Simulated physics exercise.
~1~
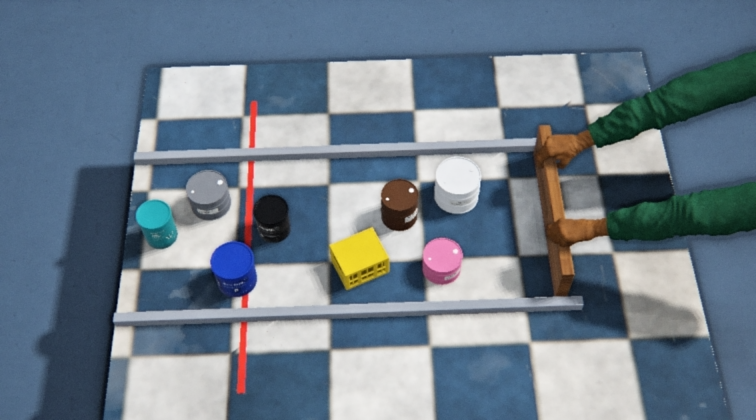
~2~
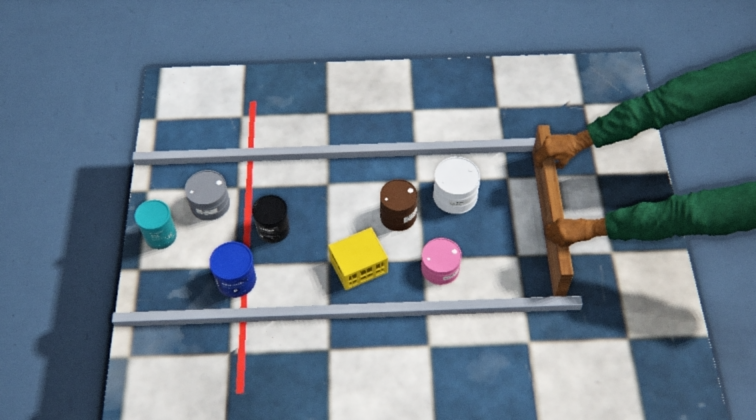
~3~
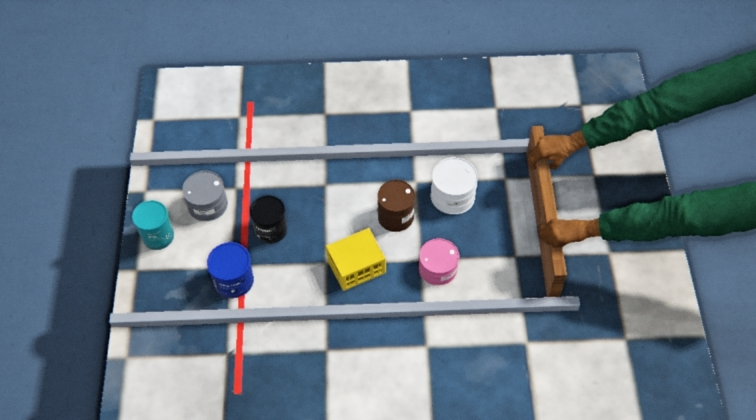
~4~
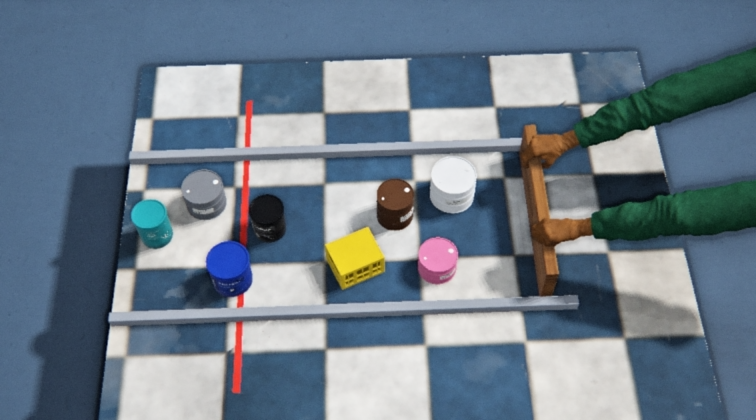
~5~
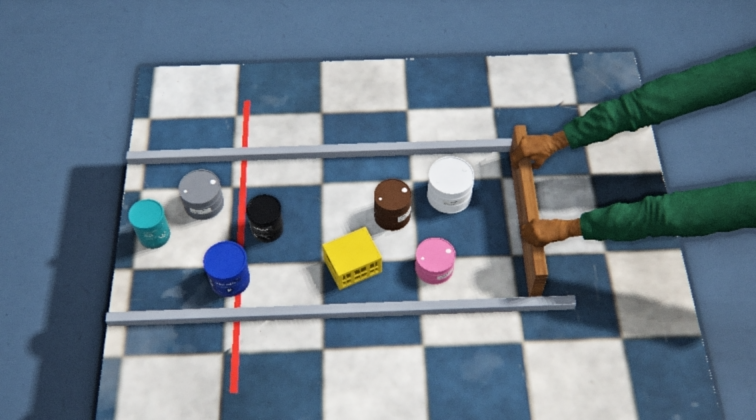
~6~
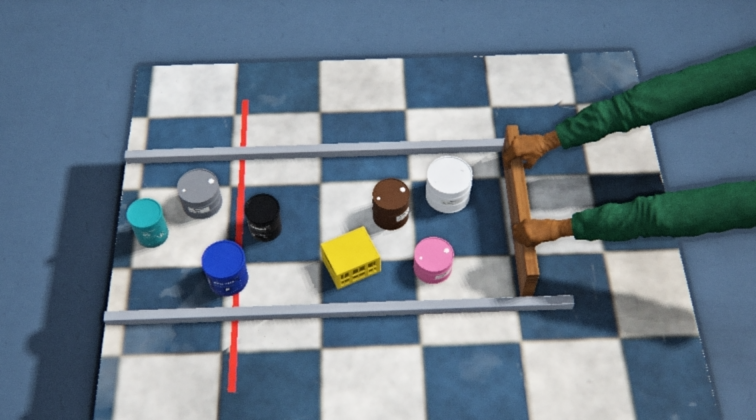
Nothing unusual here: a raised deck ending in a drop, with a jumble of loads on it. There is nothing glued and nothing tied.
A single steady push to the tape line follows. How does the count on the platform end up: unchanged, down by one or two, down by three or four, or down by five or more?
In the end, the drop-off count sits at nought.
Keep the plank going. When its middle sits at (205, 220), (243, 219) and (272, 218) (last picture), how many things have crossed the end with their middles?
0, 0 and 0.
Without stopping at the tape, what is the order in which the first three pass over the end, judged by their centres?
Order: Turquoise pail, grey canister, blue pail.
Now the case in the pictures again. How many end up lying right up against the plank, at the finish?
3.
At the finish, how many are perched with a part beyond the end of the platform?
The number is 0.
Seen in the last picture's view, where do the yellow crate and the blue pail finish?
Approximately (190, 250) for one, approximately (174, 286) for the other.
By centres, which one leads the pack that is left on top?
It's the turquoise pail that ends nearest.
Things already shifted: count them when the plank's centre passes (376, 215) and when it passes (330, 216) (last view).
Moved so far: 4, later 5.
Soon after, none off yet; turquoise pail at rest near (149, 224); grey canister at rest near (200, 194); blue pail at rest near (226, 269).
After that, none off yet; turquoise pail at rest near (149, 224); grey canister at rest near (200, 194); blue pail displaced a little near (215, 273).
In the end, the number that fall off is zero.
